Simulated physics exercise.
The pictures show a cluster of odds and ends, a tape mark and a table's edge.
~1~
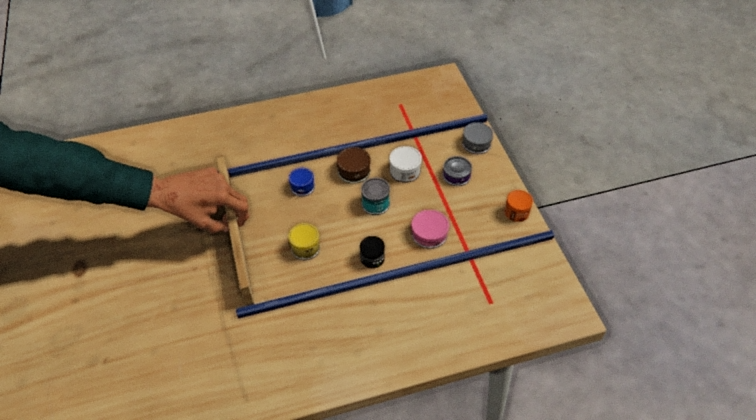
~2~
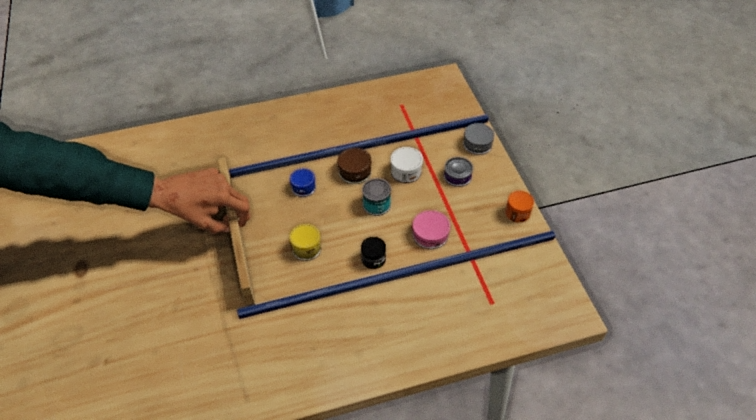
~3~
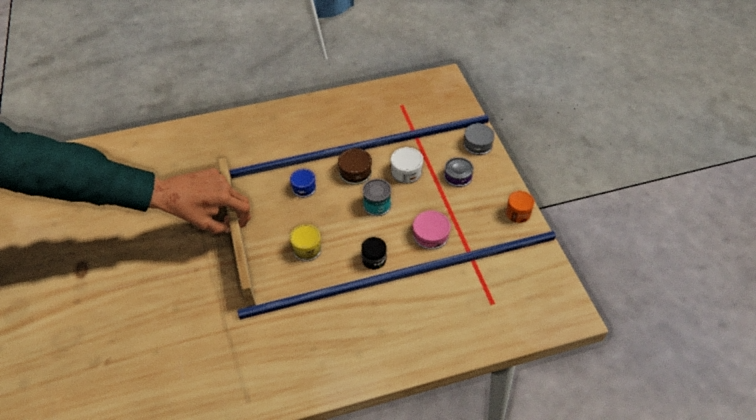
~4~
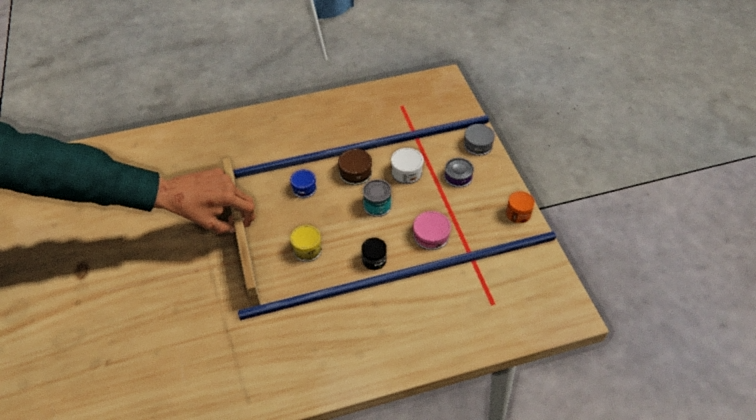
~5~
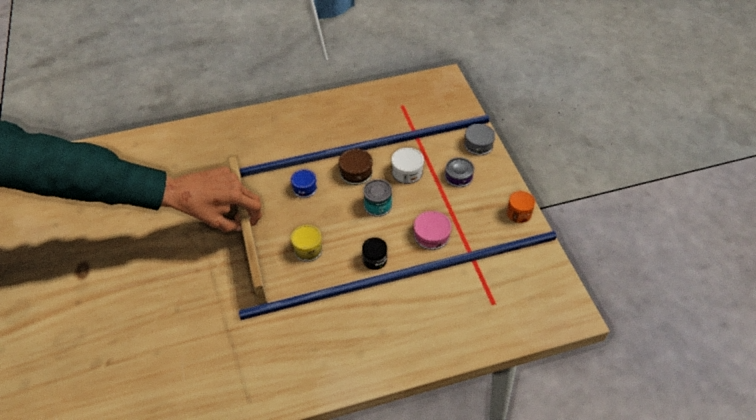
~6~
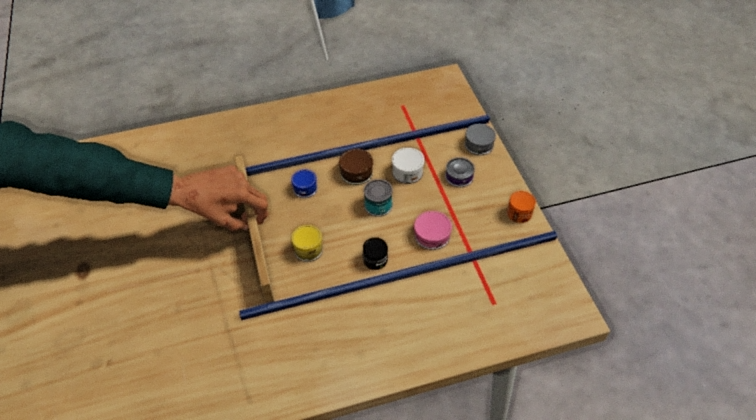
At first, a hand in a green sleeve holds a wooden board upright at the left of a cluster of colourful small tubs and tins, between two blue rails on a table. Then the hand slides the board slightly right, towards the tubs, which stay in place around the red line.
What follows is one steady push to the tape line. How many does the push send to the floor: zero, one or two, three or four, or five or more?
As it turns out, the number that fall off is zero.
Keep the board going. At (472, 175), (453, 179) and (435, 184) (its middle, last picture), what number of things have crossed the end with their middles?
The counts: 3, 0 and 0.
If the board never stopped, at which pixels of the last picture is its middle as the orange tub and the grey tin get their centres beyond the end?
For the orange tub at (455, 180), for the grey tin at (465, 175).
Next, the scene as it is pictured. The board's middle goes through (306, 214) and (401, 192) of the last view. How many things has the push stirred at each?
First 2, then 7.
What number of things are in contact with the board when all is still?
In contact: 4.
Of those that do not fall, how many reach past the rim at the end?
Overhanging: 0.
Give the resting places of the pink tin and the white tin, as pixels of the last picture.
The pink tin stops around (497, 216); the white tin around (467, 163).
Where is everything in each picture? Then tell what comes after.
The first frame shows orange tub (518, 206); grey tin (478, 139); purple tin (457, 171); board (234, 228); tape (440, 192).
The second frame shows grey tin (479, 139); board (236, 229).
The third frame shows purple tin (459, 172); black tub (374, 254).
The fourth frame shows orange tub (520, 207); turquoise tin (377, 198).
The fifth frame shows grey tin (480, 139); brown tin (356, 167).
The sixth frame shows orange tub (521, 207); grey tin (480, 139); purple tin (460, 172); board (254, 226); tape (443, 193).
Soon after, none off yet; orange tub at rest near (521, 207); grey tin at rest near (480, 139); purple tin at rest near (460, 172).
After that, none off yet; orange tub at rest near (521, 207); grey tin at rest near (480, 139); purple tin moving near (464, 173).
In the end, the number that fall off is zero.
